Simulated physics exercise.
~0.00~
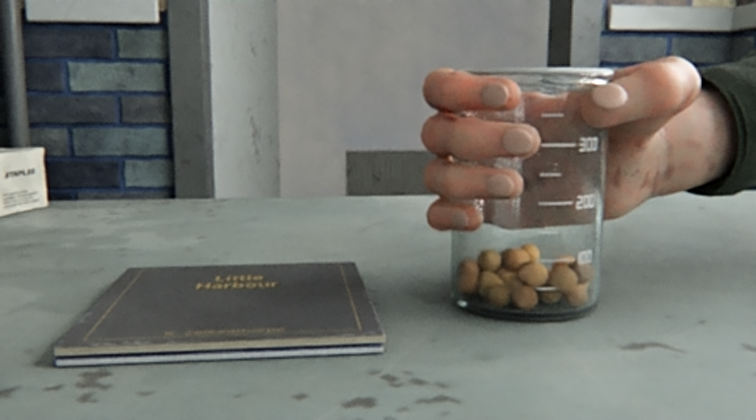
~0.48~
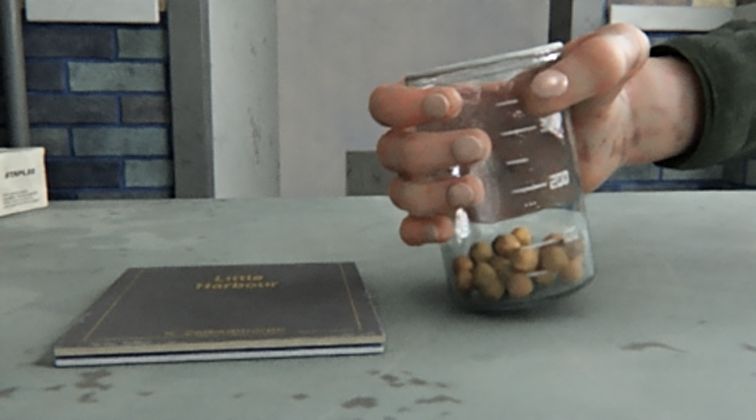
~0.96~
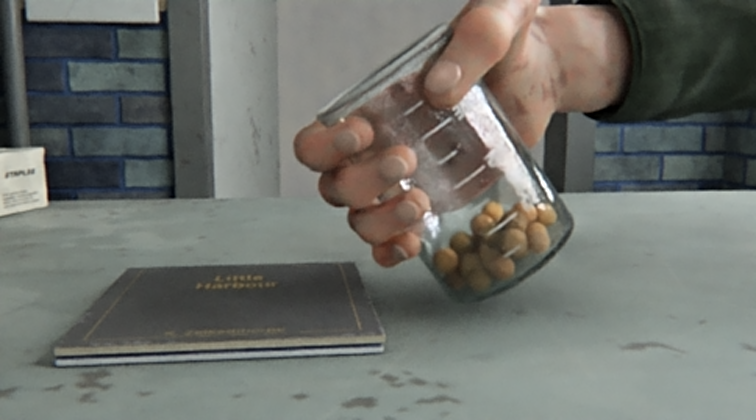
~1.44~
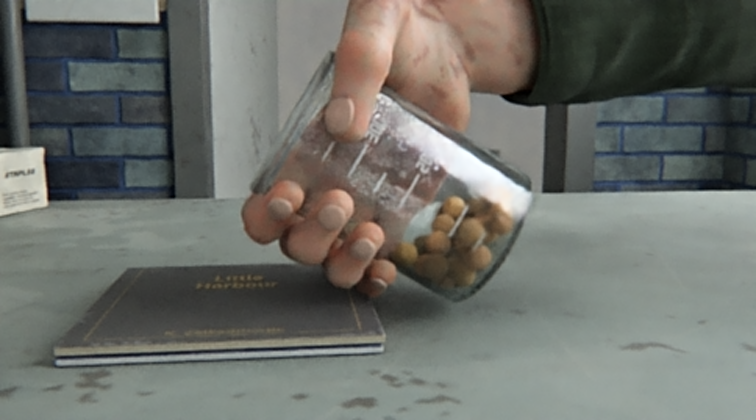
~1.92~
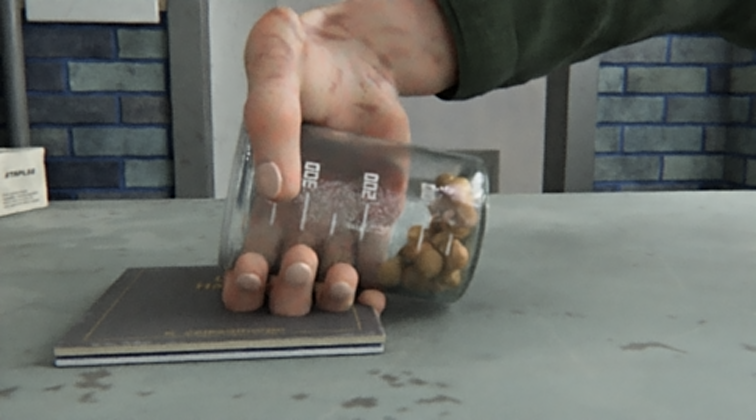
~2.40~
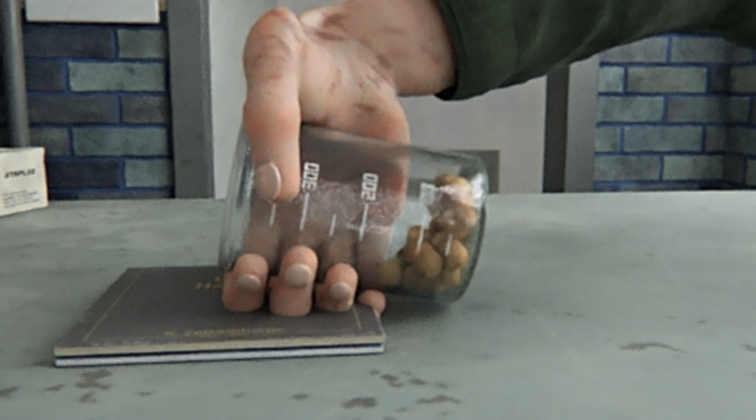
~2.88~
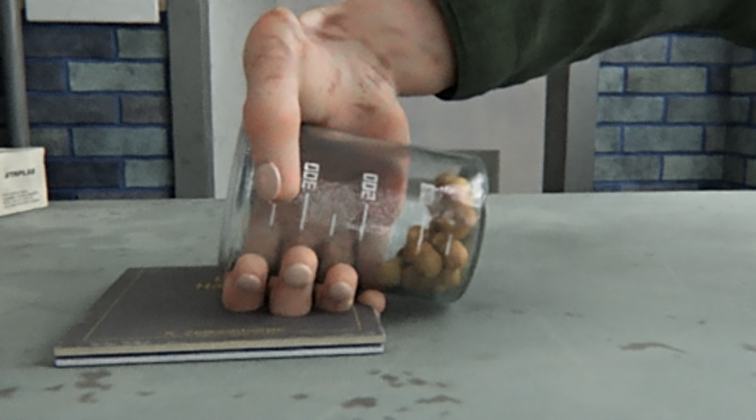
The clip shows a hand lifting a glass beaker partly filled with small round tan pieces and tipping it leftward until it rests nearly on its side against a low stack of dark books. The hand keeps holding it there, with all the pieces still inside.
